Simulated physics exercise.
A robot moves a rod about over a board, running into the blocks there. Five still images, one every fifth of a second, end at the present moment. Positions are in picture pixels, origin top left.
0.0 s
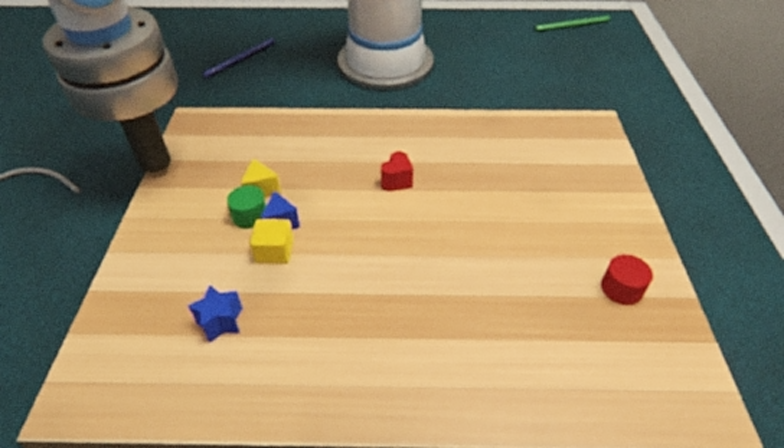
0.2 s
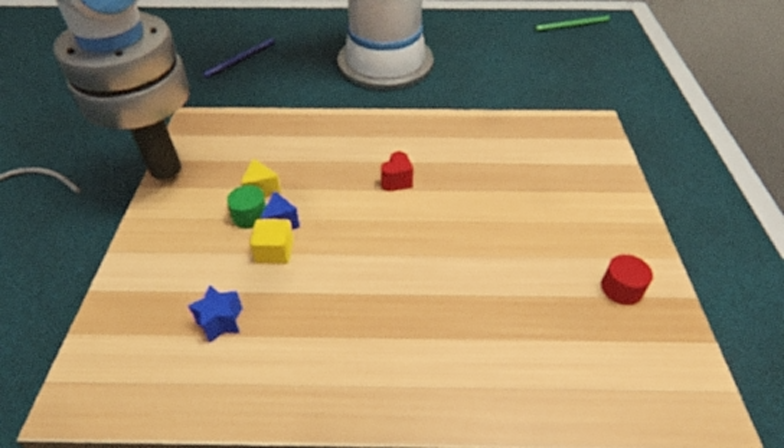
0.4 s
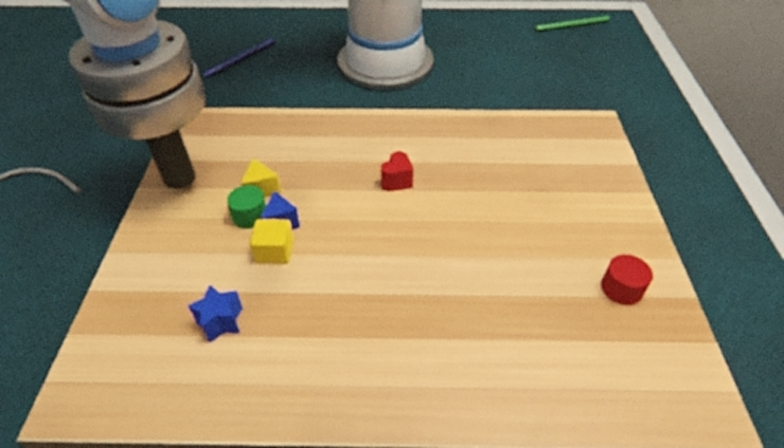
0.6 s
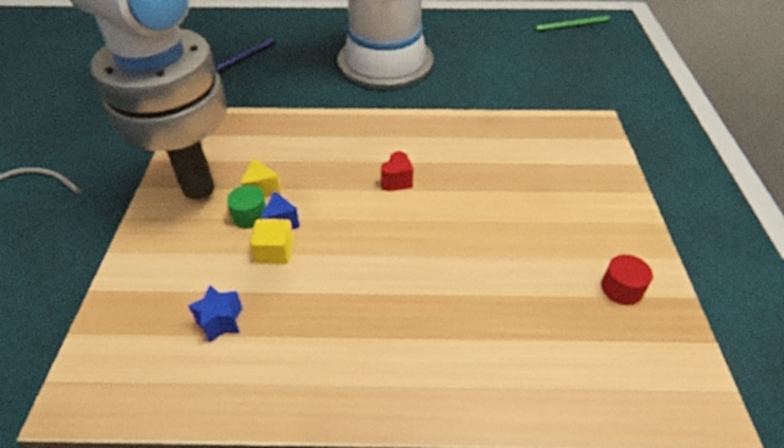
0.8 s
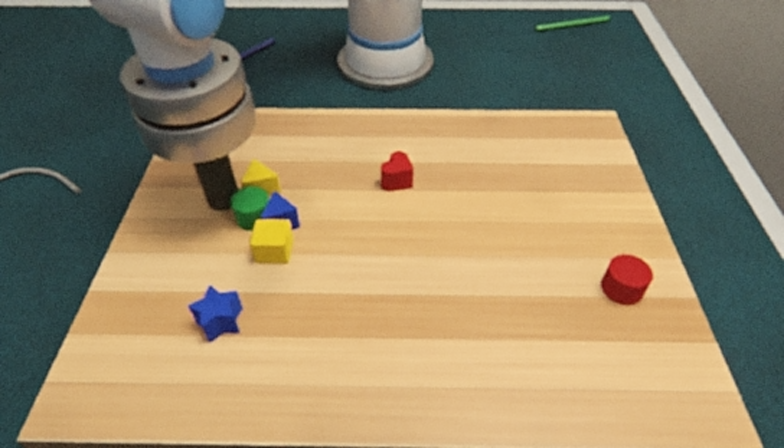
A robot arm moved its dark rod in from the upper left of a wooden board toward a cluster of colourful blocks, then nudged the green round one slightly to the right.
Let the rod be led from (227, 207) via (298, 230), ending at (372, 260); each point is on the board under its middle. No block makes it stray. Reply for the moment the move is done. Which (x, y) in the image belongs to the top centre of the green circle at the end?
Near (408, 234).
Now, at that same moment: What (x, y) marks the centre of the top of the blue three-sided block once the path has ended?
My best guess is (428, 216).
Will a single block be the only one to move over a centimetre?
Answer: No.
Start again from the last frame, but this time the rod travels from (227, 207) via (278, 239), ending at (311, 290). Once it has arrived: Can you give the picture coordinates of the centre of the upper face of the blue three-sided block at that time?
Its top middle: (349, 210).
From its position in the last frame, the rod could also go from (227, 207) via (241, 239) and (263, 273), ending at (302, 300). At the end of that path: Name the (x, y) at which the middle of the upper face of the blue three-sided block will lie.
Just about (302, 207).
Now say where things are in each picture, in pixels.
The first picture shows tip of the rod at (156, 162), middles of tops, green circle at (245, 197), yellow three-sided block at (258, 172), yellow square block at (270, 232), blue three-sided block at (277, 205).
The second picture shows rod at (166, 169), nothing pushed.
The third picture shows rod at (180, 179), nothing pushed.
The fourth picture shows rod at (199, 189), nothing pushed.
The fifth picture shows rod at (224, 200), green circle at (250, 199), yellow three-sided block at (258, 172), yellow square block at (270, 232), blue three-sided block at (277, 205).
The first path, step by step. One third of the way, rod at (273, 215); green circle at (303, 211); yellow three-sided block at (260, 171); blue three-sided block at (333, 215).
Two thirds of the way, rod at (321, 232); green circle at (356, 224); yellow three-sided block at (260, 171); yellow square block at (271, 235), turned 15° clockwise; blue three-sided block at (387, 222), turned 15° anticlockwise.
At the end, rod at (372, 253); green circle at (408, 234); yellow three-sided block at (260, 171); yellow square block at (271, 235), turned 15° clockwise; blue three-sided block at (428, 216), turned 55° anticlockwise.
